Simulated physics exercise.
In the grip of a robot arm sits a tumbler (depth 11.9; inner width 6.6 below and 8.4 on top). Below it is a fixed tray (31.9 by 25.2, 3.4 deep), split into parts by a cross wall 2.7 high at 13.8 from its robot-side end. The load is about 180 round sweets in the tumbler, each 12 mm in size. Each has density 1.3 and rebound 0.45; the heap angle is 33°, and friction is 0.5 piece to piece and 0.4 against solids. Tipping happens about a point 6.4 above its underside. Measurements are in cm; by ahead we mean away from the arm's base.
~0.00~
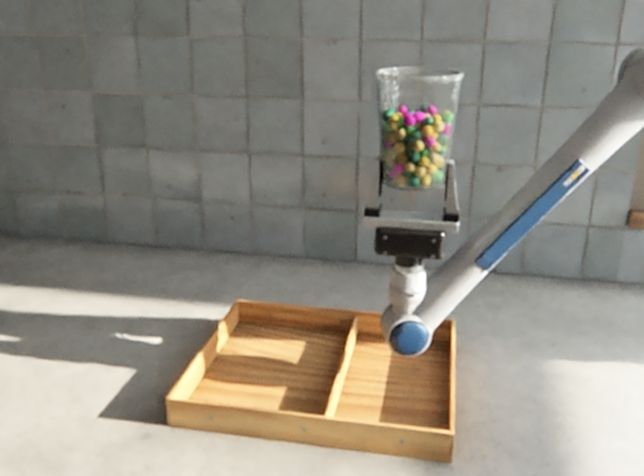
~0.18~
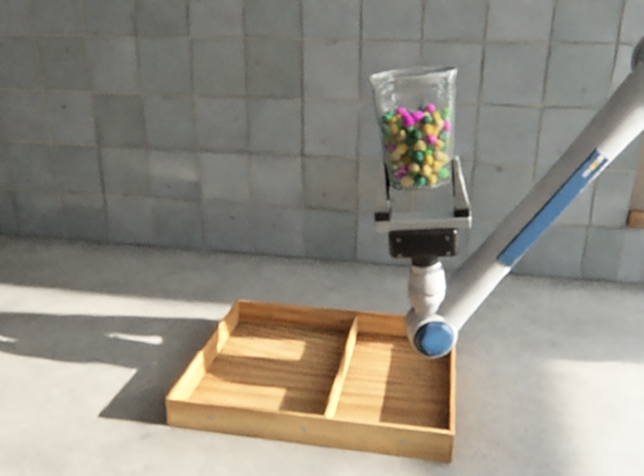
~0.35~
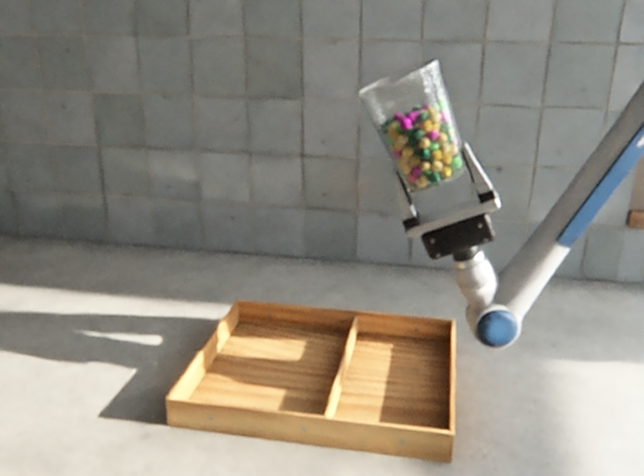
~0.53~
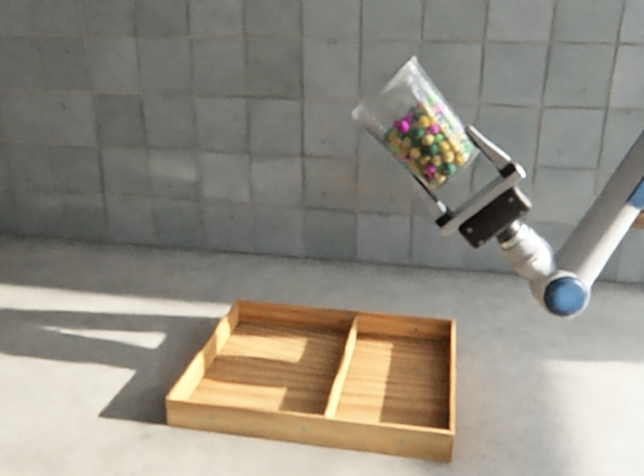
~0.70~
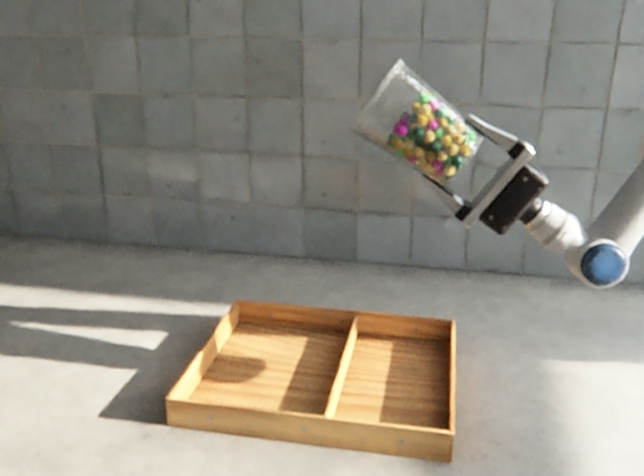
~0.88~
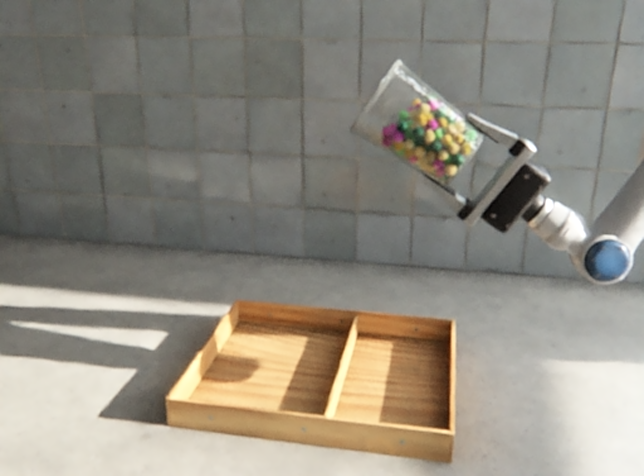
Robot arm tilting a clear tumbler of colourful round sweets to the left above a divided wooden tray, sweets staying inside.
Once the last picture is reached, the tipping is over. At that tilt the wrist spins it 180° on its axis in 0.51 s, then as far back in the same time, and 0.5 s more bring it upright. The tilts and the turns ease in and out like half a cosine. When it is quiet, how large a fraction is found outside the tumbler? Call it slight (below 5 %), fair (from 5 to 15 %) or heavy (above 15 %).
I would call it slight, below 5 %.
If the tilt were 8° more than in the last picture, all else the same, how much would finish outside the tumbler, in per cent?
0 per cent or so.
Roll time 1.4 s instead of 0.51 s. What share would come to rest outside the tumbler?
Then about 0 per cent.
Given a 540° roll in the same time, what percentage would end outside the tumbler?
Roughly 0 %.
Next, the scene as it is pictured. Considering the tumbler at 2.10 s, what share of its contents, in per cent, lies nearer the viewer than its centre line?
Roughly 50 in every hundred.
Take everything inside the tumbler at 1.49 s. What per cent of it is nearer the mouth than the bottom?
Mouth-half share: Approx. 30 %.
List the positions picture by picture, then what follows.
Tumbler middle at (416, 130), upright; upper third of the load around (417, 122), from x 385 to 445, top at y 110; 181 in the tumbler, in the first picture.
Tumbler middle at (417, 130), tipped 7°; upper third of the load around (419, 122), from x 385 to 445, top at y 105, in the second picture.
Tumbler middle at (418, 130), tipped 24°; upper third of the load around (423, 122), from x 385 to 455, top at y 100, in the third picture.
Tumbler middle at (419, 129), tipped 44°; upper third of the load around (427, 120), from x 385 to 470, top at y 95, in the fourth picture.
Tumbler middle at (420, 128), tipped 56°; upper third of the load around (426, 118), from x 390 to 470, top at y 95, in the fifth picture.
Tumbler middle at (420, 128), tipped 57°; upper third of the load around (427, 120), from x 385 to 470, top at y 100; 181 in the tumbler, in the sixth picture.
After 1.49 s, tipped 57°, highest piece 36 above the table; 181 in the tumbler.
After 2.10 s, tipped 38°, highest piece 36 above the table; 181 in the tumbler.
After 2.60 s, upright, highest piece 37 above the table; 181 in the tumbler.
After 3.30 s, upright, highest piece 37 above the table; 181 in the tumbler.
At rest, 181 in the tumbler. That is 0 % outside the tumbler.
